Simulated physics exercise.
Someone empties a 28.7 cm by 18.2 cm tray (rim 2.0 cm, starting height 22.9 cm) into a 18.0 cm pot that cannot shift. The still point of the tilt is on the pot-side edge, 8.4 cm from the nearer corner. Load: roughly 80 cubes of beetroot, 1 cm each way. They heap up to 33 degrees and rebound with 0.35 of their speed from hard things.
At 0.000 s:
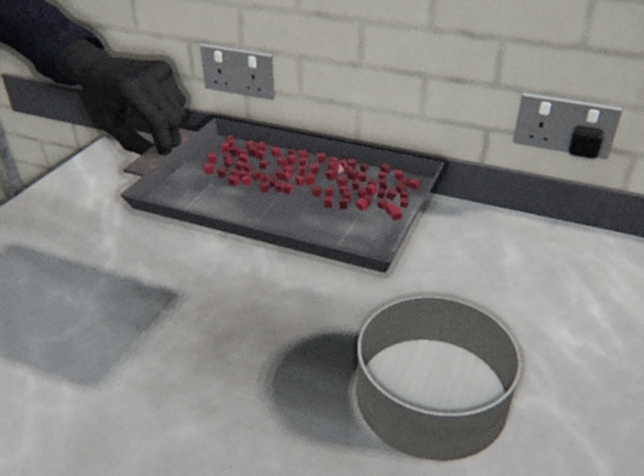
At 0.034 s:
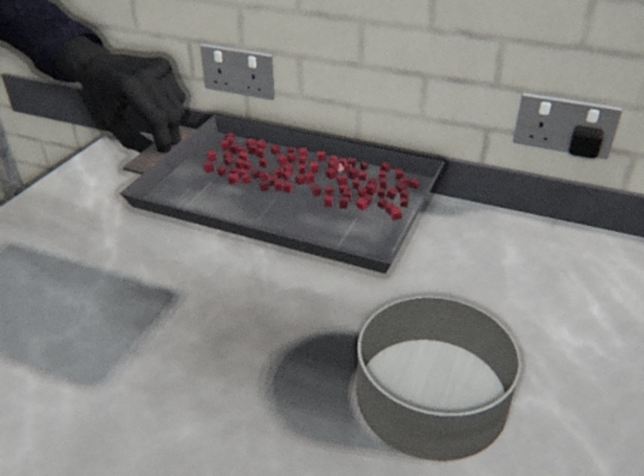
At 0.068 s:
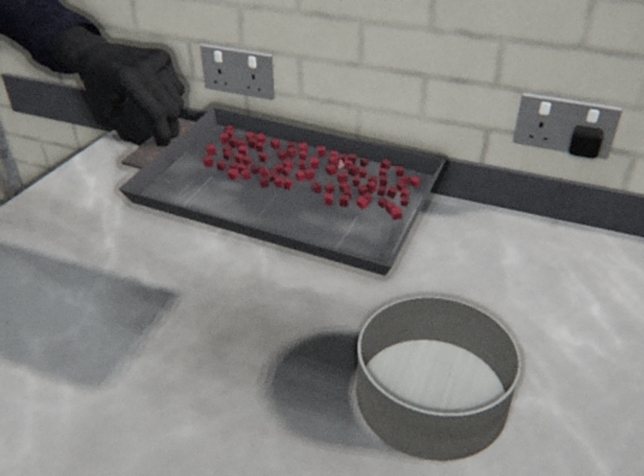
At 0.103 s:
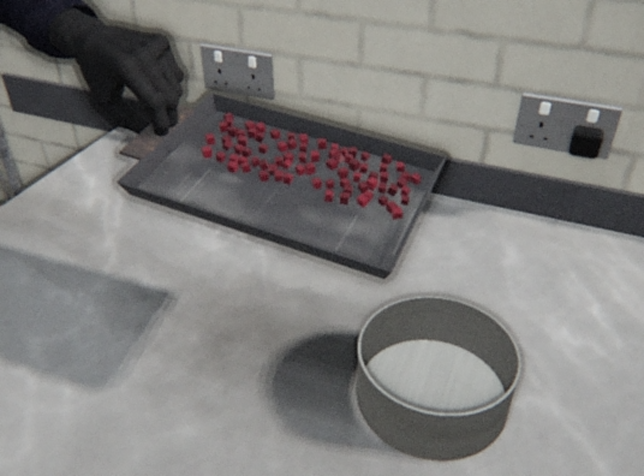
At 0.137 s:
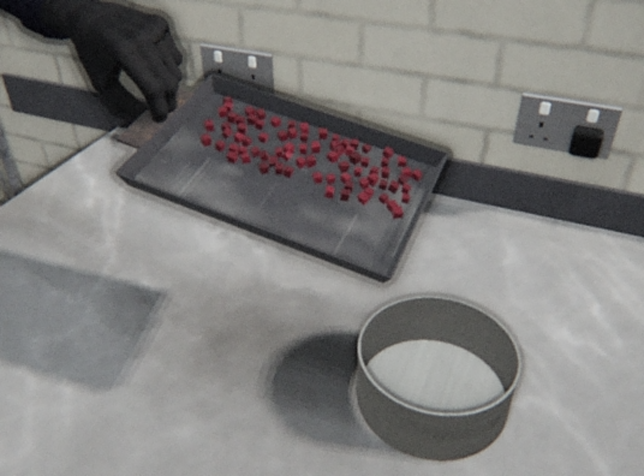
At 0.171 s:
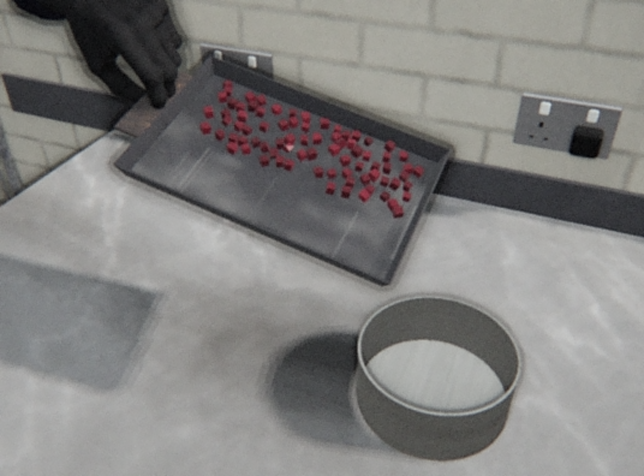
On a pale worktop beside a brick wall with sockets, a dark-gloved hand at the left end of a grey tray of small red cubes raises that end slightly, tilting the tray toward the right, while a round pot stays still in front.
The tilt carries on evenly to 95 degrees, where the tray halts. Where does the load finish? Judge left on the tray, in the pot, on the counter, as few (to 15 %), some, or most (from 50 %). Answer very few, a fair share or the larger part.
Tray very few, pot a fair share, counter the larger part.
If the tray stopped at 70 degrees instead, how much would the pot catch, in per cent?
It would be near 25 per cent.
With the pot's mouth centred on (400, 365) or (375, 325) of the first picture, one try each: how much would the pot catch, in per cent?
Some 80 and 25 per cent.
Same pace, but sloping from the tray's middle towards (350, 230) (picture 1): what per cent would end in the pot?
Some 70 per cent.
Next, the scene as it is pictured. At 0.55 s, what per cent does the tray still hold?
Some 90 per cent of the load.
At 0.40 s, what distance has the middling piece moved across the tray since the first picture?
Roughly 2 cm.
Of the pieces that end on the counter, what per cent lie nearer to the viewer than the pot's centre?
Roughly 100 per cent.
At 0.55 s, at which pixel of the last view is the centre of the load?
At about (362, 271).
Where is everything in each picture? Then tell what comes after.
In the first picture, tray tilt 0 degrees, front corners at (130, 193) and (386, 256); middle of the pieces at (309, 179); pot at (438, 350).
In the second picture, tray tilt 1 degrees, front corners at (129, 191) and (386, 257); middle of the pieces at (309, 178).
In the third picture, tray tilt 3 degrees, front corners at (129, 187) and (387, 260), lowest corner right front; middle of the pieces at (309, 175).
In the fourth picture, tray tilt 8 degrees, front corners at (127, 180) and (387, 264), lowest corner right front; middle of the pieces at (310, 169).
In the fifth picture, tray tilt 13 degrees, front corners at (125, 171) and (387, 270), lowest corner right front; middle of the pieces at (310, 161).
In the sixth picture, tray tilt 19 degrees, front corners at (124, 162) and (387, 275), lowest corner right front; middle of the pieces at (312, 154); pot at (438, 350). The tray's pace is about 170 degrees a second.
Then, at 0.40 s, tilt 58 degrees; the tray holds 100 %, the pot 0 %.
After 0.55 s, tilt 84 degrees; the tray holds 90 %, the pot 0 %.
Then, at 0.83 s, tilt 95 degrees; the tray holds 0 %, the pot 30 %.
By 1.9 s all is still; tray 0 %, pot 30 %, counter 70 %.
